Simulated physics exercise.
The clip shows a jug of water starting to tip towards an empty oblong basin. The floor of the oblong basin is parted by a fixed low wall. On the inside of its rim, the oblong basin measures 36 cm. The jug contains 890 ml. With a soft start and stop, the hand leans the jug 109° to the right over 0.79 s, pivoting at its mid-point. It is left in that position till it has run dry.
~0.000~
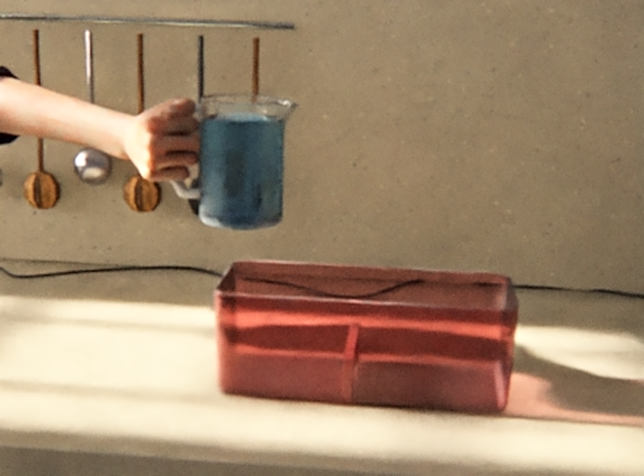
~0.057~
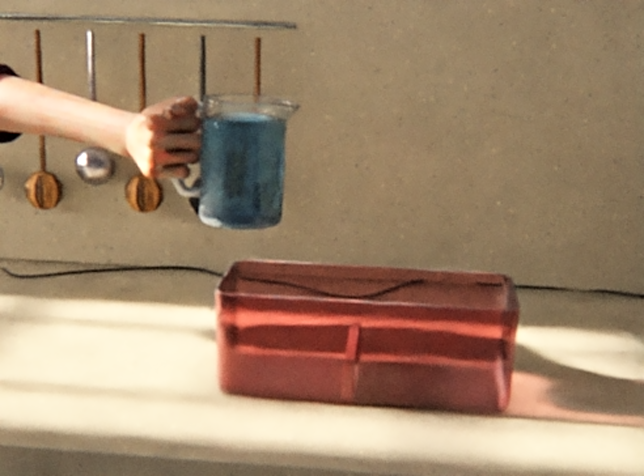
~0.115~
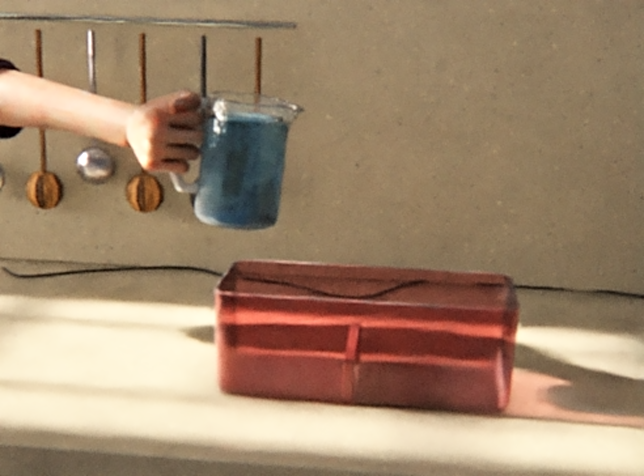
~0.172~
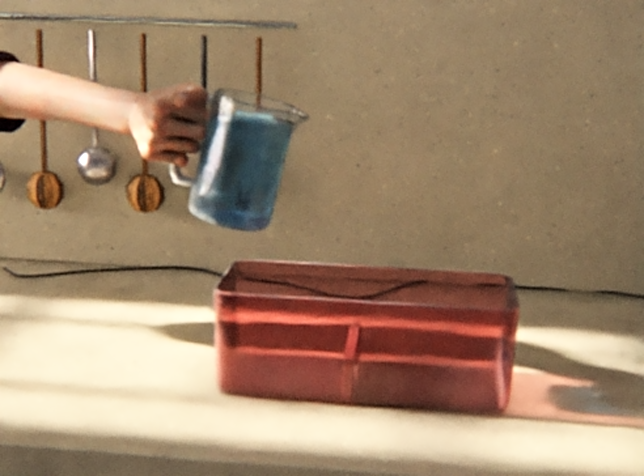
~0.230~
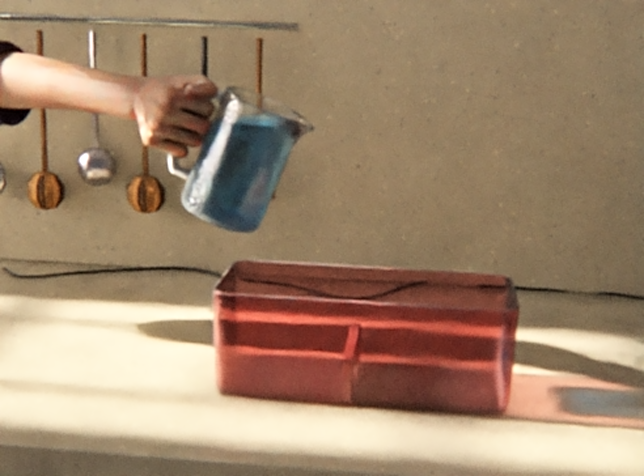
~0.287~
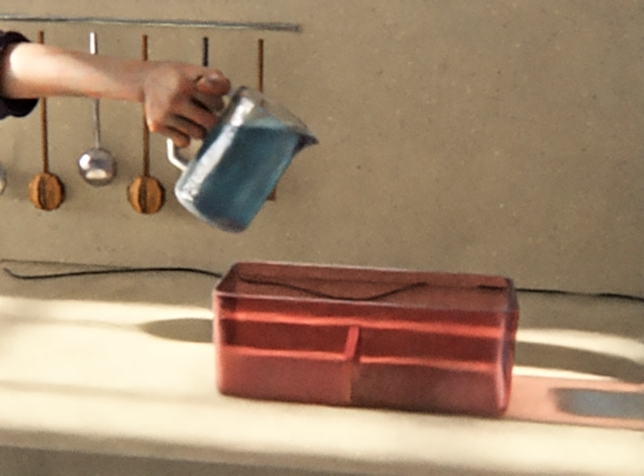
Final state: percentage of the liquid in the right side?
Approximately 69 %.
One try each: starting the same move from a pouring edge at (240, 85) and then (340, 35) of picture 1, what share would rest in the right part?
Try 1: Approx. 5 %; try 2: Approx. 90 %.
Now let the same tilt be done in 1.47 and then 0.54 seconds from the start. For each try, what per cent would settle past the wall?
I'd say 75 percent on the first go, 65 percent on the next.
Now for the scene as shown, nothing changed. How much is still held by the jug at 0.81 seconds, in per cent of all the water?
Close to 24 percent of the total.
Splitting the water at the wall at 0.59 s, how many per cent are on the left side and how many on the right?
Some 0 per cent left and 10 right.
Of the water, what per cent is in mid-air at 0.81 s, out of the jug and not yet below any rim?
Close to 18 in every hundred parts.
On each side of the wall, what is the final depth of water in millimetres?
The left side settles near 12 mm and the right side near 22 mm.
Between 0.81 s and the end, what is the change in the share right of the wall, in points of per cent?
Result: An increase, close to 24.
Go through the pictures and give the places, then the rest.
The first picture shows tilt 0°; pouring edge (298, 103); surface from (205, 116) to (284, 120); the oblong basin's rim runs from (224, 277) to (514, 293); the wall's top is at (352, 340).
The second picture shows tilt 1°; pouring edge (300, 104); surface from (207, 115) to (286, 120).
The third picture shows tilt 6°; pouring edge (304, 108); surface from (210, 115) to (288, 121).
The fourth picture shows tilt 12°; pouring edge (309, 116); surface from (212, 121) to (292, 123).
The fifth picture shows tilt 21°; pouring edge (315, 128); surface from (210, 137) to (303, 127).
The sixth picture shows tilt 32°; pouring edge (320, 142); surface from (200, 149) to (316, 134).
Then, 0.59 s in, the tilt is 92° and 71 per cent is still to pour, 0 is left of the wall and 10 right of it.
Then, 0.81 s in, the tilt is 109° and 23 per cent is still to pour, 14 is left of the wall and 45 right of it.
Then, 1.04 s in, the tilt is 109° and 3 per cent is still to pour, 24 is left of the wall and 68 right of it.
Then, 1.29 s in, the tilt is 109° and 0 per cent is still to pour, 30 is left of the wall and 69 right of it.
Finally, 31 per cent lies left of the wall, 69 right of it and 1 outside.
